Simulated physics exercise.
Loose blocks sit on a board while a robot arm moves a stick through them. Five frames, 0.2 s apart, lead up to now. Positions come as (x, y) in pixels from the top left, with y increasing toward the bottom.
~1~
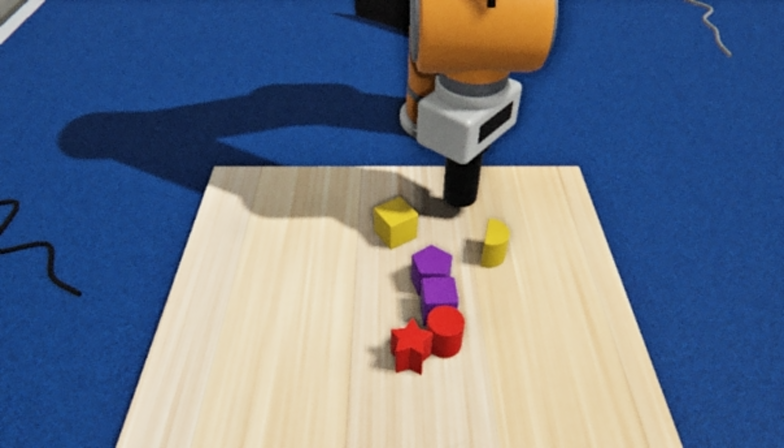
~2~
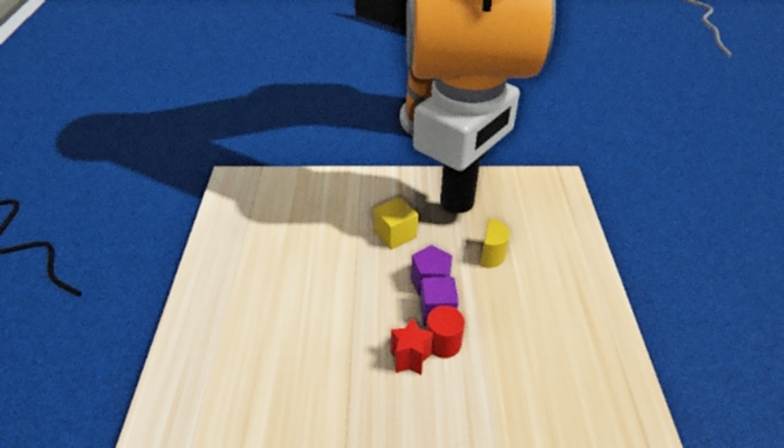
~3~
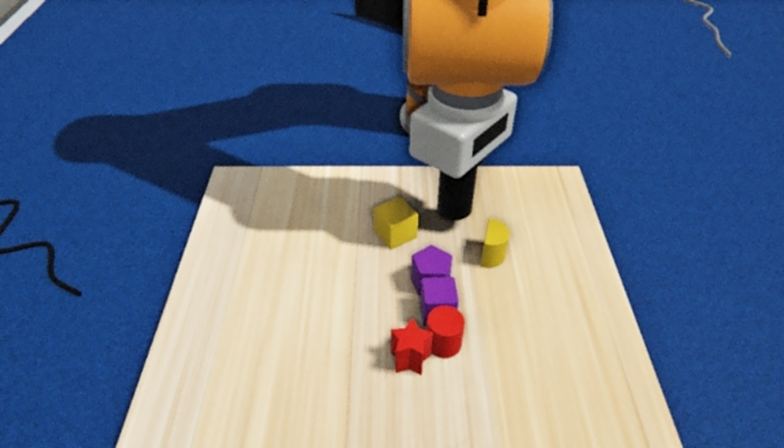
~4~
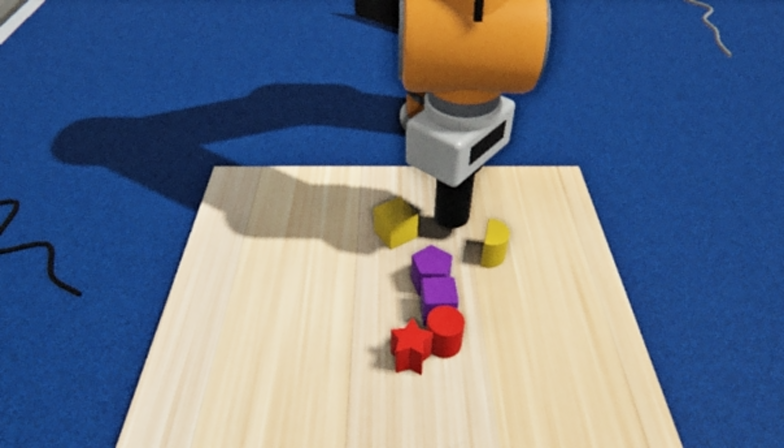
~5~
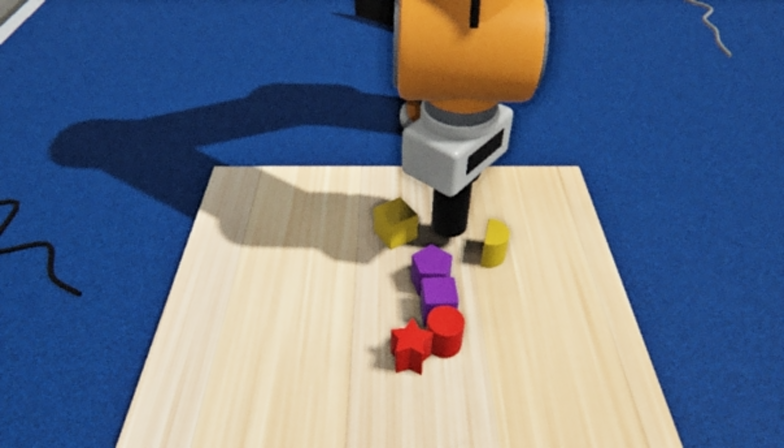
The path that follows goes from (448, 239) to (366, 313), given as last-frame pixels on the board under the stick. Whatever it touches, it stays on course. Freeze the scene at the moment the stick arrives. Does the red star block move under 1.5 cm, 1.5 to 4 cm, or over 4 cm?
The move is short, under 1.5 cm.
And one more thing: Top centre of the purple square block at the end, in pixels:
It will end up at (443, 308).
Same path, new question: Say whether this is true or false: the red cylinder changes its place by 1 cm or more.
That is true.
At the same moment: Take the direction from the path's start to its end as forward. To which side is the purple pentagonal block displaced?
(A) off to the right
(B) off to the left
I'll go with B - off to the left.
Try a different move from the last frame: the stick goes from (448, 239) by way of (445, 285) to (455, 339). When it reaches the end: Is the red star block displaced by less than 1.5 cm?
I'd say no.
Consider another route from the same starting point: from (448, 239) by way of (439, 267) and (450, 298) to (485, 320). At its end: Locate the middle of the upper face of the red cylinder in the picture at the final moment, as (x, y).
The point I'd pick in the picture is (457, 373).
On the path given first. One third of the way, stick (423, 248); purple pentagonal block (427, 268), turned 15° anticlockwise; purple square block (441, 295); red cylinder (448, 324).
Two thirds of the way, stick (395, 273); purple pentagonal block (411, 291), turned 50° anticlockwise; purple square block (443, 307), turned 50° anticlockwise; red cylinder (461, 339).
At the end, stick (365, 299); red star block still; purple pentagonal block (400, 309), turned 100° anticlockwise; purple square block (443, 308), turned 65° anticlockwise; red cylinder (466, 340).
